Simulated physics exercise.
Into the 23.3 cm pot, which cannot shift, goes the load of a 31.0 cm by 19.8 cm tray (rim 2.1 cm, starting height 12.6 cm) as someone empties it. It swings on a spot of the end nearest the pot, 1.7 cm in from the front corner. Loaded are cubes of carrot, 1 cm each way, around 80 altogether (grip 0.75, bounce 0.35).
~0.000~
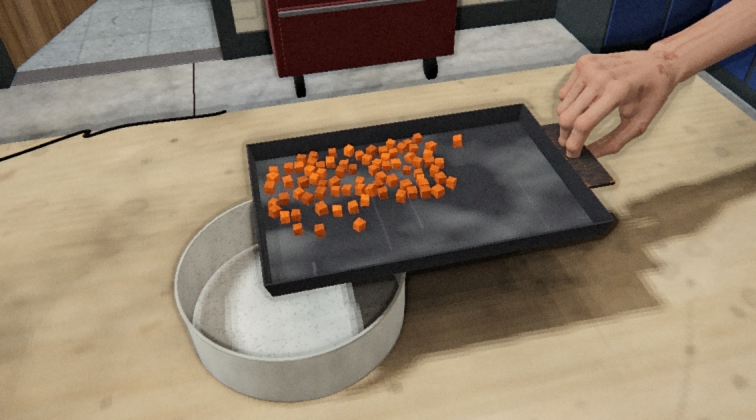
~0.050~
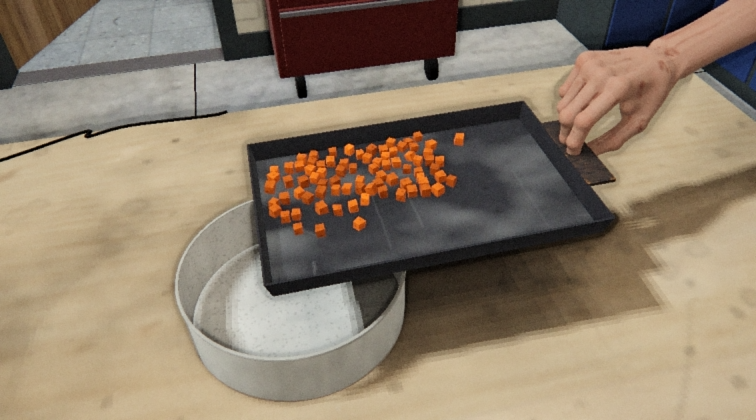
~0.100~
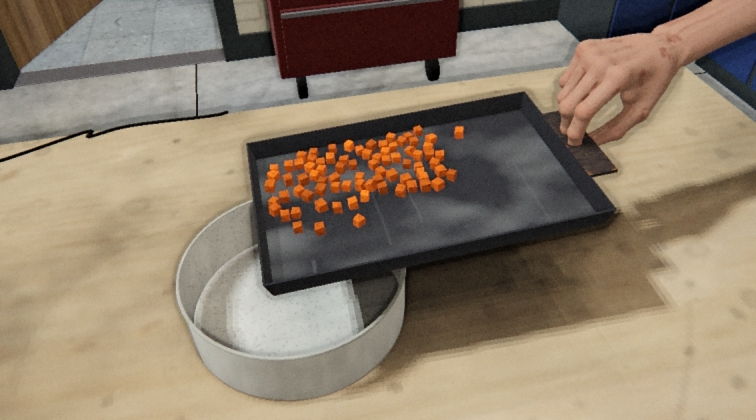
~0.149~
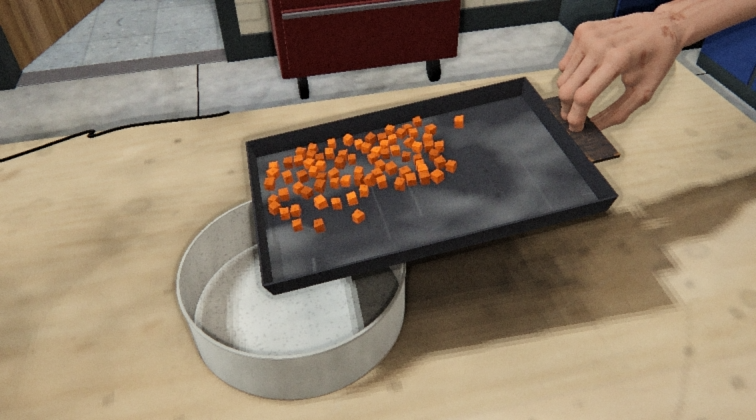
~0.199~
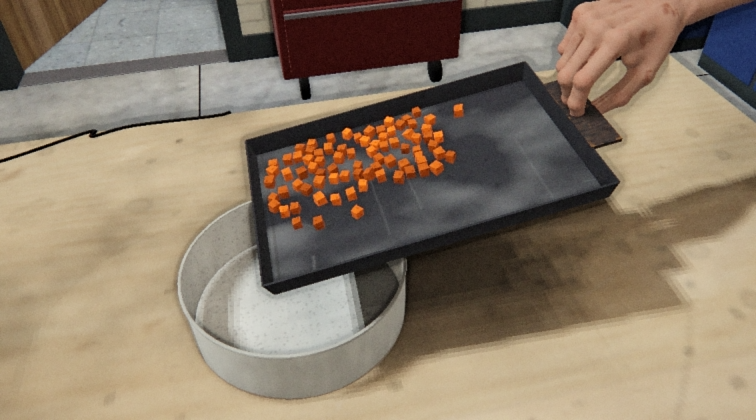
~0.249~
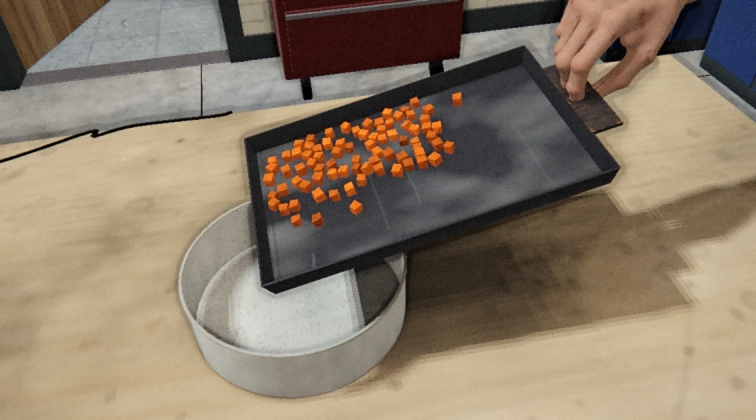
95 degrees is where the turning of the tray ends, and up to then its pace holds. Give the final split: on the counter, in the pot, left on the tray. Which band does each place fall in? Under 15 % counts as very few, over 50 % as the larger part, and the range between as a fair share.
Counter: A fair share. Pot: The larger part. Left on the tray: Very few.
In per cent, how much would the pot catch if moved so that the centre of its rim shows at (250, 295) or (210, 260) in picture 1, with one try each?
That gives roughly 100 per cent and then 80 per cent.
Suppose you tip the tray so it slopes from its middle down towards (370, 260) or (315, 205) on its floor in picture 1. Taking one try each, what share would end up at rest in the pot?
Roughly 20 per cent on the first try and 80 per cent on the second.
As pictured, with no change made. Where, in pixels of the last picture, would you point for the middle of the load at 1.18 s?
Estimated load position: Around (239, 217).
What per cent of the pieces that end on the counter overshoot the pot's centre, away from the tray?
About 100 %.
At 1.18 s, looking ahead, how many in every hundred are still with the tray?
It comes to near 80 per cent.
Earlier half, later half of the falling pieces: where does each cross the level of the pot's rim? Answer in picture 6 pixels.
Around (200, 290), then (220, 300).
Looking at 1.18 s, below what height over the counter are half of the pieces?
Around 16 cm up.
Then, at 0.81 s, tilt 52 degrees; the tray holds 100 %, the pot 0 %.
After 1.18 s, tilt 78 degrees; the tray holds 80 %, the pot 10 %.
After 1.64 s, tilt 95 degrees; the tray holds 20 %, the pot 50 %.
At rest (2.9 s), counter 25 %, pot 75 %, tray 0 %.
